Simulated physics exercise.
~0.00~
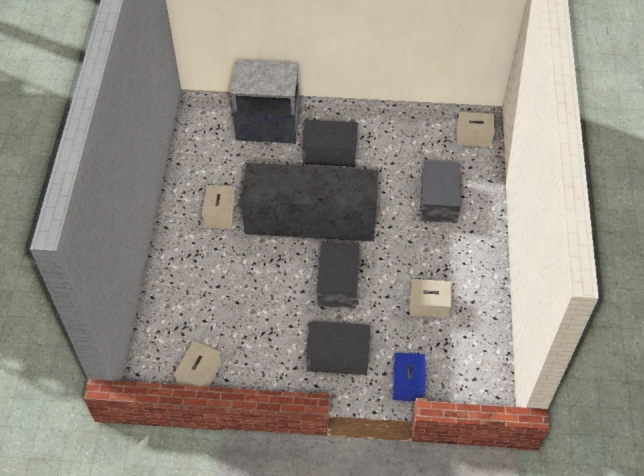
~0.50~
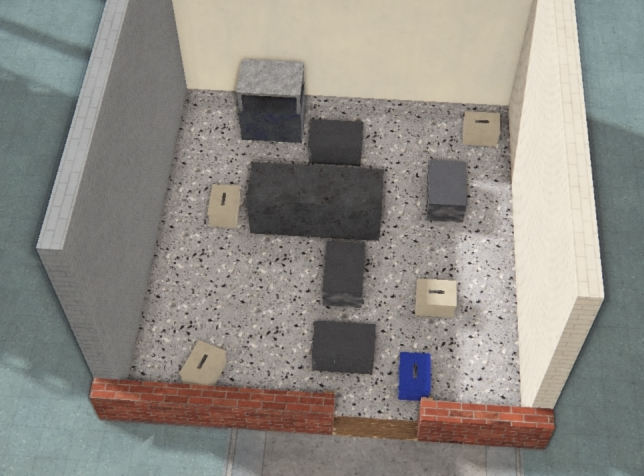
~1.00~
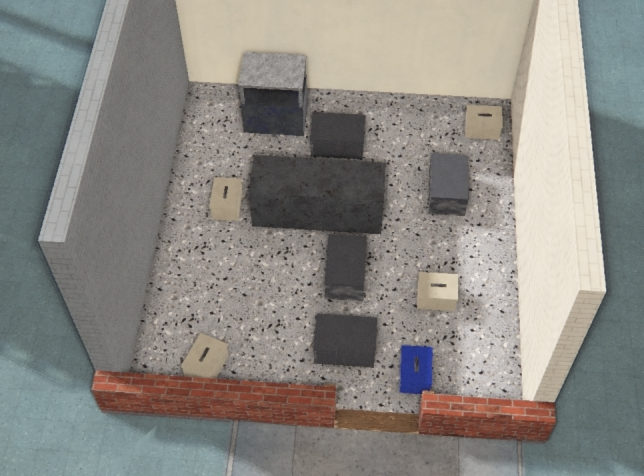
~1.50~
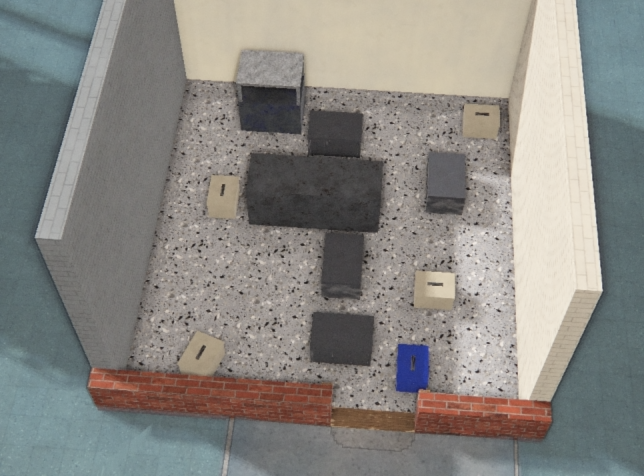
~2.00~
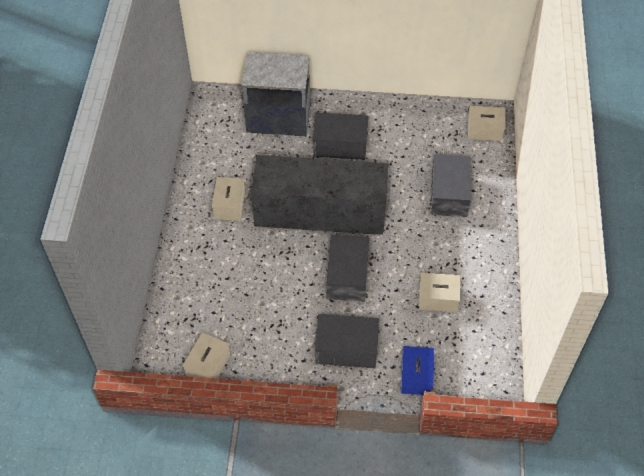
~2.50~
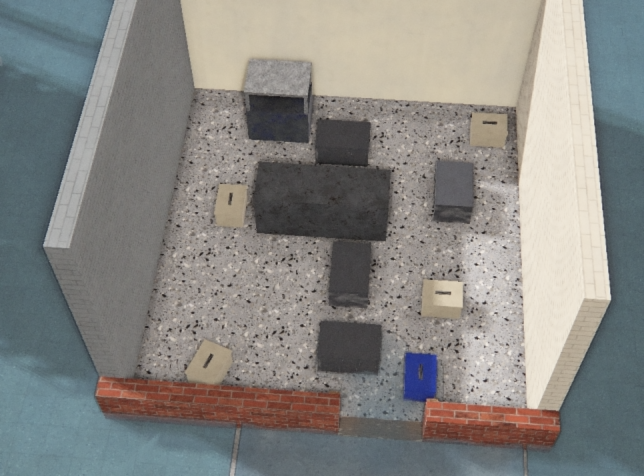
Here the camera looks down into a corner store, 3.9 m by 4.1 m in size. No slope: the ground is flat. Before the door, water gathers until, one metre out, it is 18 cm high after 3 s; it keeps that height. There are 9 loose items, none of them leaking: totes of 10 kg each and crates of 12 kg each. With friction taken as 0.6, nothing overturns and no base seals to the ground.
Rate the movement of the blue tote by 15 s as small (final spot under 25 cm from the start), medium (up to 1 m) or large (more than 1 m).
Medium.
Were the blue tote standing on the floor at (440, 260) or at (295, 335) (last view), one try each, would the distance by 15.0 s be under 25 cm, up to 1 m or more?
In that order: It goes a long way; it remains where it is.
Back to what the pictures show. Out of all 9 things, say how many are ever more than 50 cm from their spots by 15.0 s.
Answer: 4.
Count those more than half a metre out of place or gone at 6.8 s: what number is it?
Answer: 3.
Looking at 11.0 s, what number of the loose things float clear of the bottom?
3.
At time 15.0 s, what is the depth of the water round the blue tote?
Roughly 6 cm deep.
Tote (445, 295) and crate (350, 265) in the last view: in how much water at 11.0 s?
Depth approx. 7 cm / 8 cm.
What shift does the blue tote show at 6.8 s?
It has shifted about 50 cm.
After 3.5 s the blue tote is near (429, 360), 0.2 m from its start, aground; 0 afloat.
After 6.8 s the blue tote is near (450, 336), 0.5 m from its start, aground; 0 afloat.
After 11.0 s the blue tote is near (472, 335), 0.7 m from its start, aground; 3 afloat.
After 15.0 s the blue tote is near (472, 335), 0.7 m from its start, aground; 5 afloat.
